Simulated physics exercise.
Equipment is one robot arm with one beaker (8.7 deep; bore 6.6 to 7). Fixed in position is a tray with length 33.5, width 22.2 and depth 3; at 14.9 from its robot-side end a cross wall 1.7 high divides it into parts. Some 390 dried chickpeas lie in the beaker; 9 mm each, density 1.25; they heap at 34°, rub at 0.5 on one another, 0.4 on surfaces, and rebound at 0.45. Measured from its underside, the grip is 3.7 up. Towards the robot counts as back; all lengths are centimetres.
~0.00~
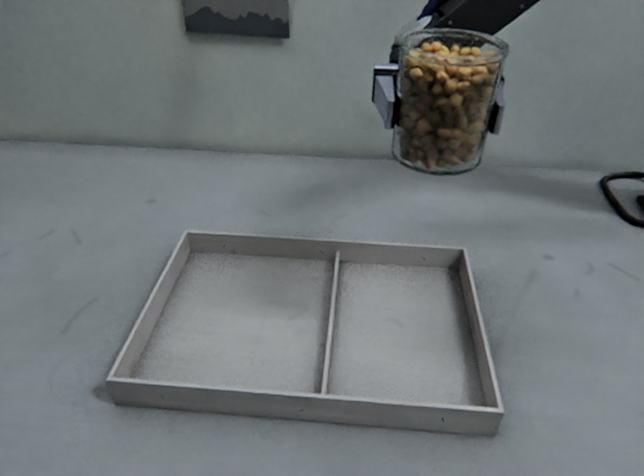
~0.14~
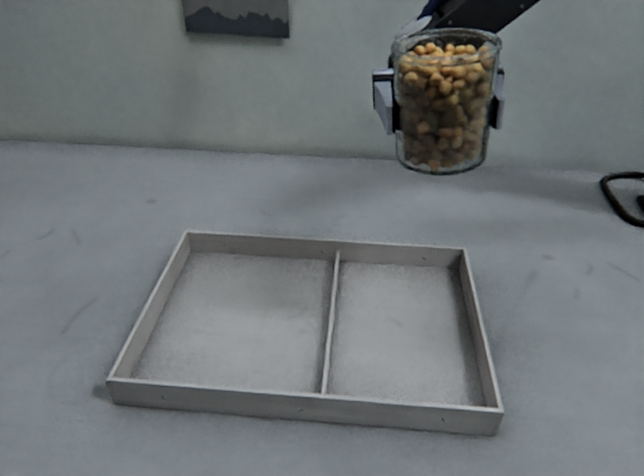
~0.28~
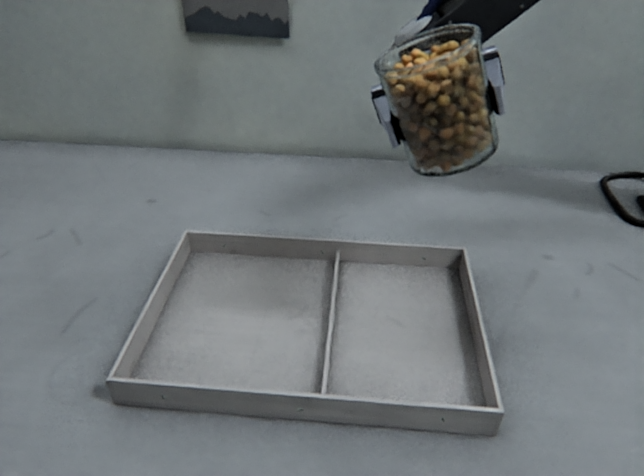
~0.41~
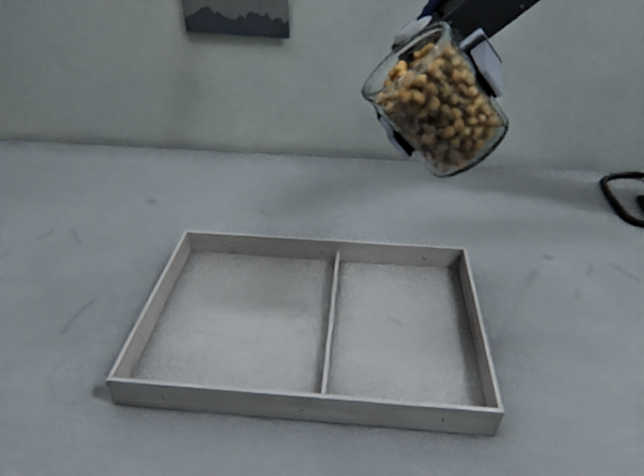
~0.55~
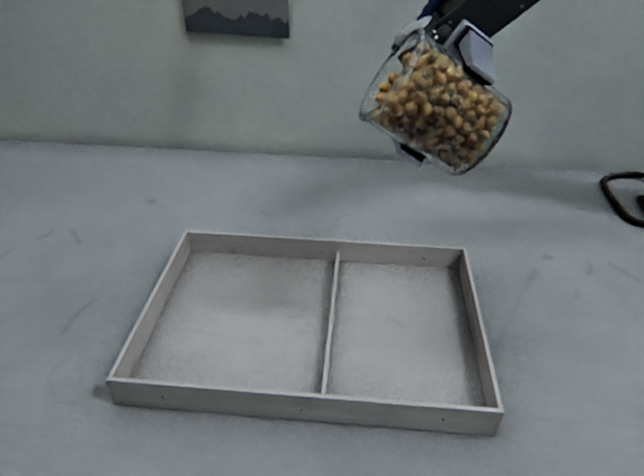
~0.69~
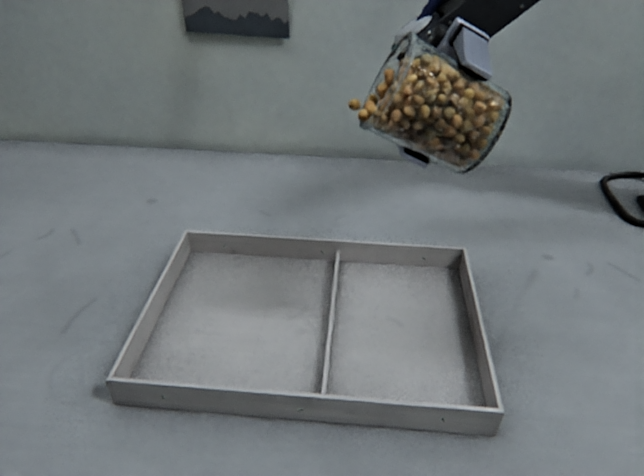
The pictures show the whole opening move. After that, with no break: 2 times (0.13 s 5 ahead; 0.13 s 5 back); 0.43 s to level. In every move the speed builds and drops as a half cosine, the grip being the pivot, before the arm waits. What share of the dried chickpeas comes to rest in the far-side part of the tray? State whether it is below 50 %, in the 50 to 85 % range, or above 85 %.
It is below 50 %.
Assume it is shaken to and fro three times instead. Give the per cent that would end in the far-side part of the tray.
Roughly 40 in a hundred.
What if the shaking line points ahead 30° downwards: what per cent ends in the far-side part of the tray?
It comes to around 20 percent.
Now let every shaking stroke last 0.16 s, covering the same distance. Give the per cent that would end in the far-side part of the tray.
That would give around 20 per cent.
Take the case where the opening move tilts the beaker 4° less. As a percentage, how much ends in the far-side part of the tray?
Close to 30 in a hundred, I'd say.
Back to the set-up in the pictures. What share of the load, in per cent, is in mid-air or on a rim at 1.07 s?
4 per cent.
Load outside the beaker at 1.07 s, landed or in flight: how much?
Some 25 per cent.
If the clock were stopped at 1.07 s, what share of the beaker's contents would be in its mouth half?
Roughly 40 per cent.
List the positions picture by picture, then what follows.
In the first frame, beaker middle at (444, 104), level; upper third of the load around (448, 75), from x 405 to 495, top at y 50; 390 in the beaker.
In the second frame, beaker middle at (443, 104), tilted 6° forward; upper third of the load around (446, 74), from x 405 to 485, top at y 50.
In the third frame, beaker middle at (440, 105), tilted 22° forward; upper third of the load around (441, 76), from x 390 to 485, top at y 45.
In the fourth frame, beaker middle at (438, 106), tilted 42° forward; upper third of the load around (437, 80), from x 380 to 495, top at y 40.
In the fifth frame, beaker middle at (436, 108), tilted 58° forward; upper third of the load around (432, 84), from x 375 to 495, top at y 50.
In the sixth frame, beaker middle at (435, 108), tilted 64° forward; upper third of the load around (433, 88), from x 355 to 495, top at y 60; 390 in the beaker.
By 1.07 s, tilted 64° forward, highest piece 27 above the table; 286 in the beaker, 79 in the far-side part, 11 in the robot-side part, 14 in flight or on a rim.
By 1.45 s, tilted 26° forward, highest piece 28 above the table; 220 in the beaker, 136 in the far-side part, 32 in the robot-side part, 2 on the table or floor.
By 1.84 s, level, highest piece 27 above the table; 220 in the beaker, 135 in the far-side part, 32 in the robot-side part, 3 on the table or floor.
By 2.89 s, level, highest piece 27 above the table; 220 in the beaker, 135 in the far-side part, 32 in the robot-side part, 3 on the table or floor.
Final count, 220 in the beaker, 135 in the far-side part, 32 in the robot-side part, 3 on the table or floor. That is 35 % in the far-side part of the tray.
